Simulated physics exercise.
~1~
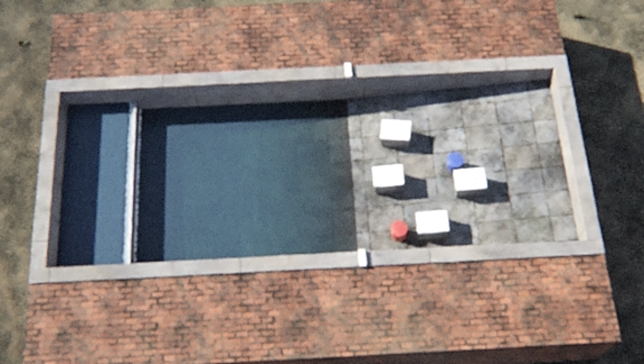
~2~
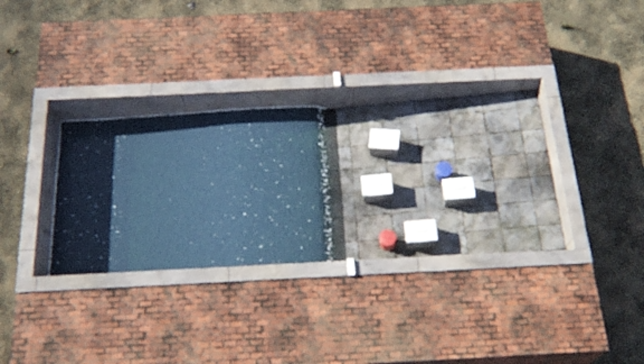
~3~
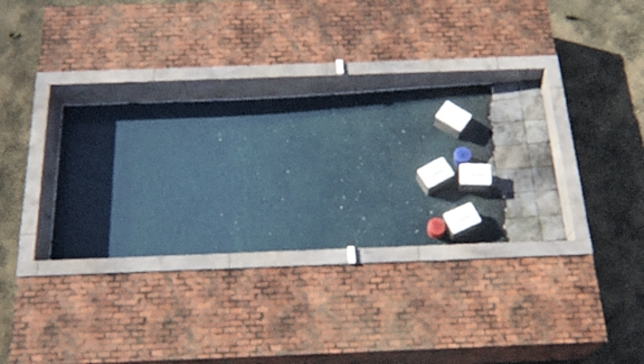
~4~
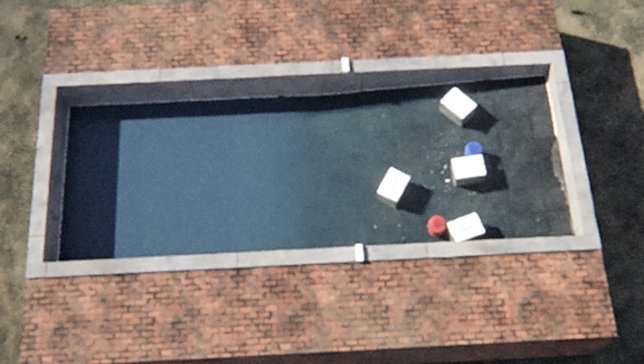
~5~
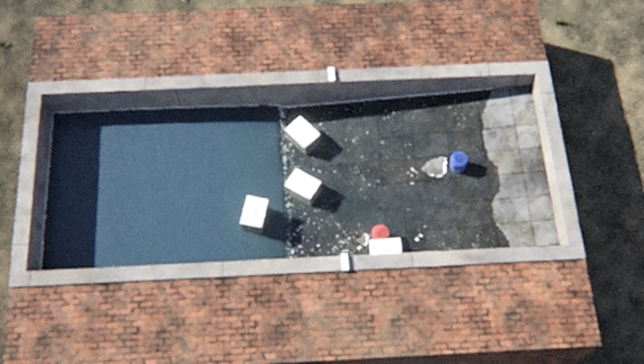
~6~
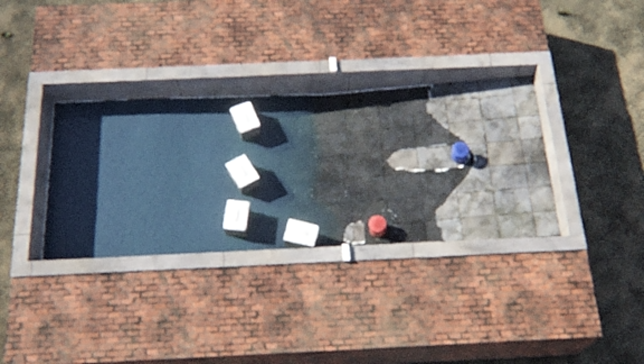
A long walled basin set in red brick paving is seen from above through a slightly swaying camera. Dark blue water fills the left part, a narrow strip held behind a thin pale board, while four white chests, a blue pail and a red pail stand on grey slabs at right. The board vanishes and a foaming front sweeps right, pushing the chests and pails and wetting nearly all the slabs. The water then drains back left, carrying the chests with it. At the end the chests sit in the water left of the white marks, while both pails remain to the right on the slabs.
